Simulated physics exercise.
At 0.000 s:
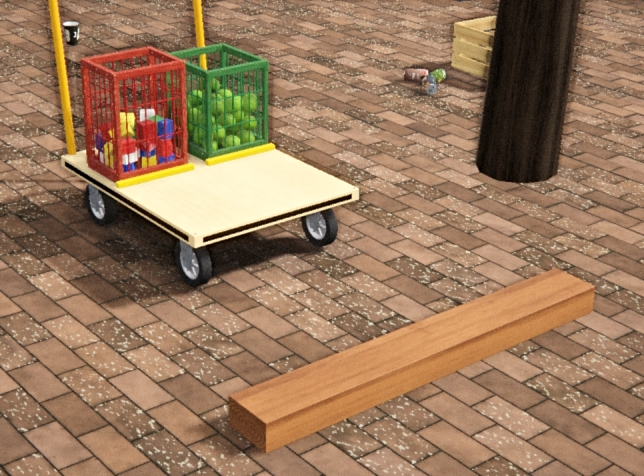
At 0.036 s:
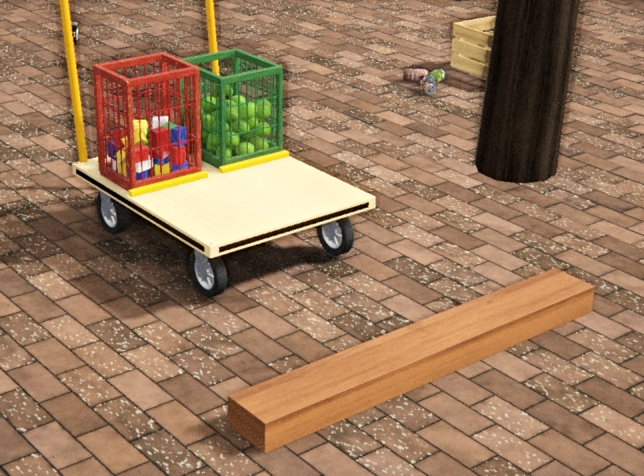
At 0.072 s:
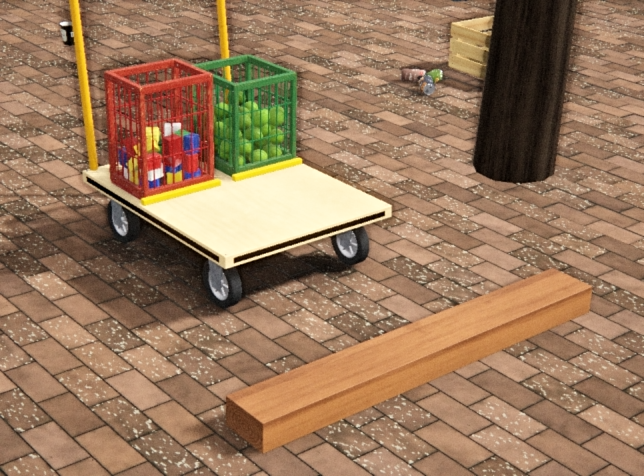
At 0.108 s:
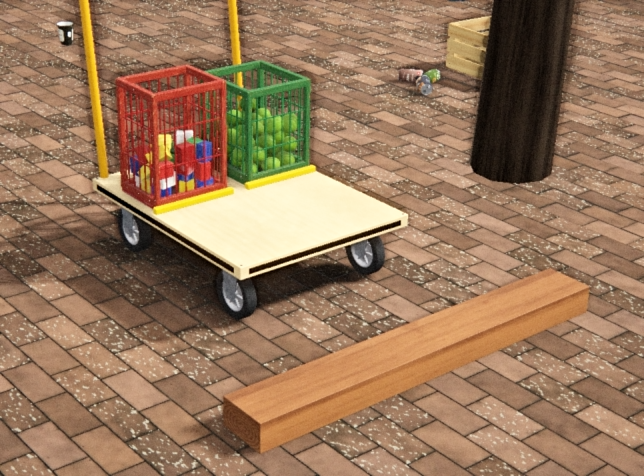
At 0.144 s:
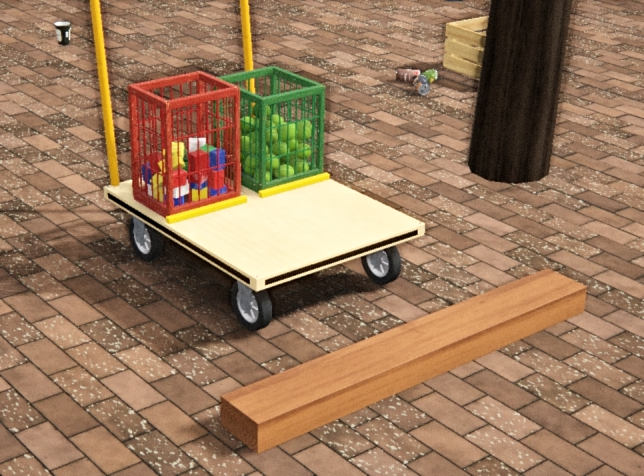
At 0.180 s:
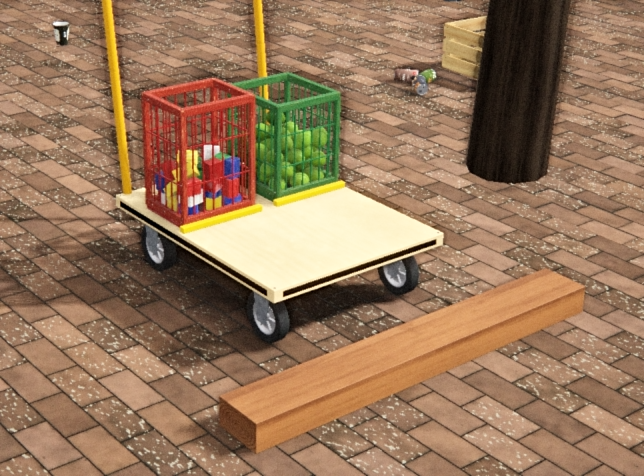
A flatbed trolley carrying a red cage bin and a green cage bin rolls forward across brick paving.
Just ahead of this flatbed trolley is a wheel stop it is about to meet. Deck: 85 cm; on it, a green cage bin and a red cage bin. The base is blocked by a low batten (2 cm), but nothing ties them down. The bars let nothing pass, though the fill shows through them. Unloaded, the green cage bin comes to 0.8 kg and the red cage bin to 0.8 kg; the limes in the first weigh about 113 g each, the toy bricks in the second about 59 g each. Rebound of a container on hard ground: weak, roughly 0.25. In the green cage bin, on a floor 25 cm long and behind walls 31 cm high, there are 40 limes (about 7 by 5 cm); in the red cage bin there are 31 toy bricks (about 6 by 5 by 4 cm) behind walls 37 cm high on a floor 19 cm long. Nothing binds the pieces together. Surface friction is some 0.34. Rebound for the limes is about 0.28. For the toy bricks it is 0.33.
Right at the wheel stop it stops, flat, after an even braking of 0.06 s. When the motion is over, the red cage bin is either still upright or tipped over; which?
Oh, over it goes.
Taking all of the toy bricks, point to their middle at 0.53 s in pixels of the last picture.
Around (276, 220).
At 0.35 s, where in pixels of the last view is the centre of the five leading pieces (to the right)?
Near (264, 199) in pixels.
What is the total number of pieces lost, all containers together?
Some 5 altogether.
After 0.23 s, the stop begins.
After 0.35 s, the green cage bin leans 17° with 0 of 40 out and the red cage bin leans 31° with 0 of 31 out.
After 0.53 s, the green cage bin leans 17° with 0 of 40 out and the red cage bin is down with 0 of 31 out.
After 0.83 s, the green cage bin is upright with 0 of 40 out and the red cage bin is down with 3 of 31 out.
Outcome (at 0.95 s), the green cage bin is upright with 0 of 40 out and the red cage bin is down with 5 of 31 out. Greatest lean of the red cage bin, 94°.
